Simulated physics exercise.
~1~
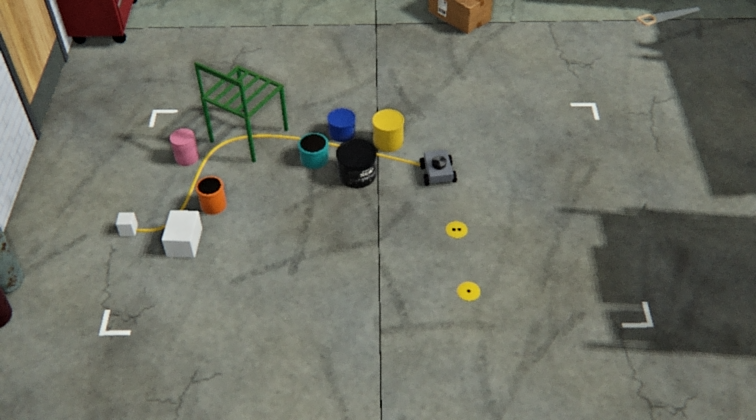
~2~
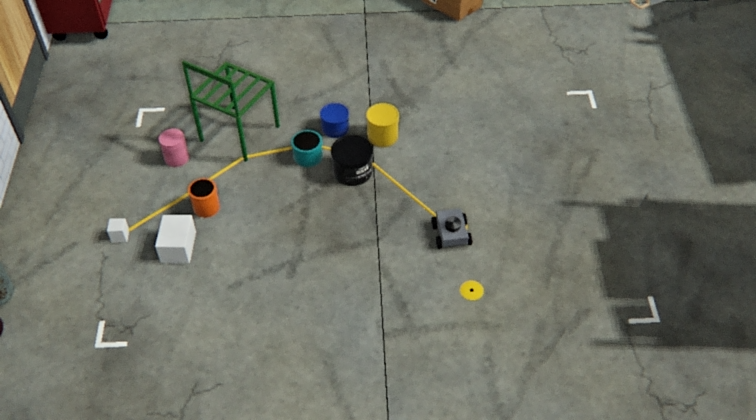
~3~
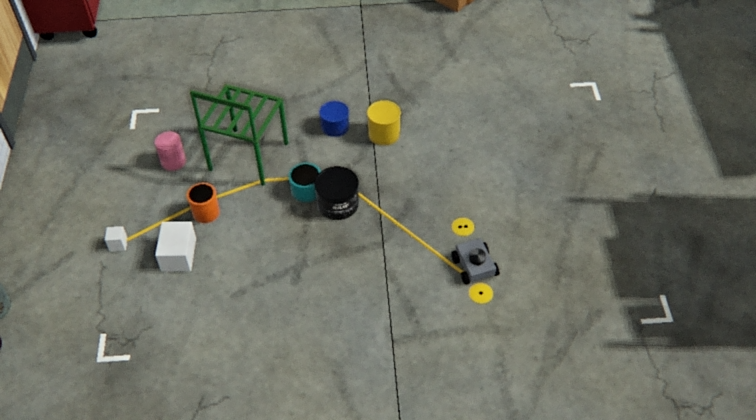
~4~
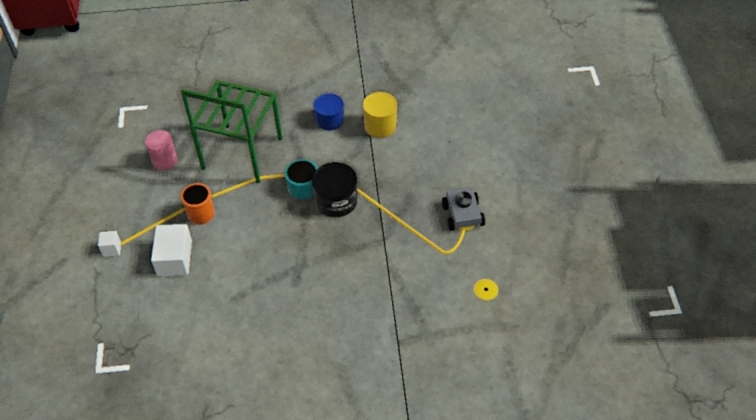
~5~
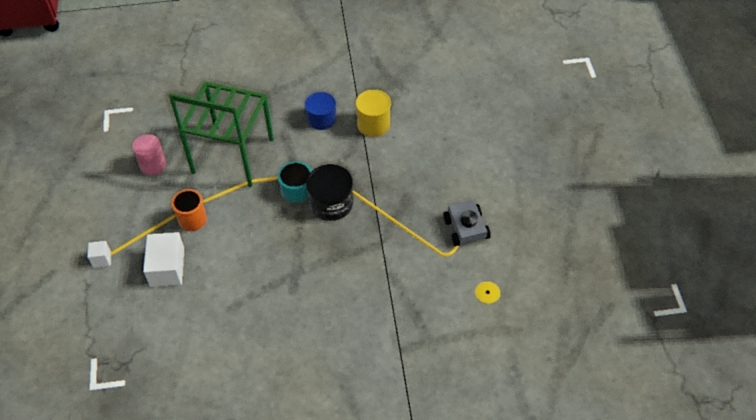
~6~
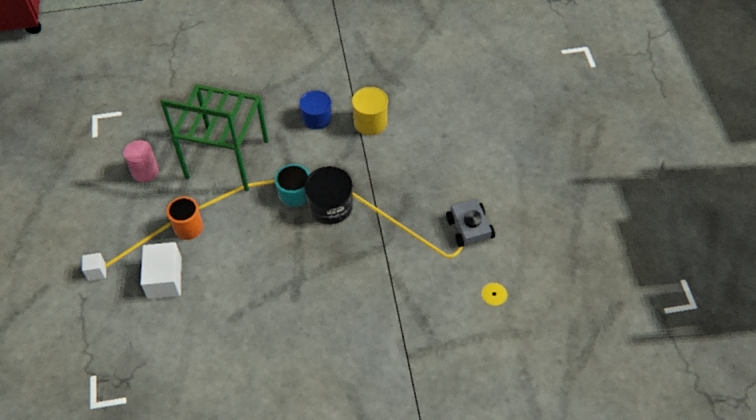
A small cart tows a yellow lead that drags two pots and a green chair, then stops.
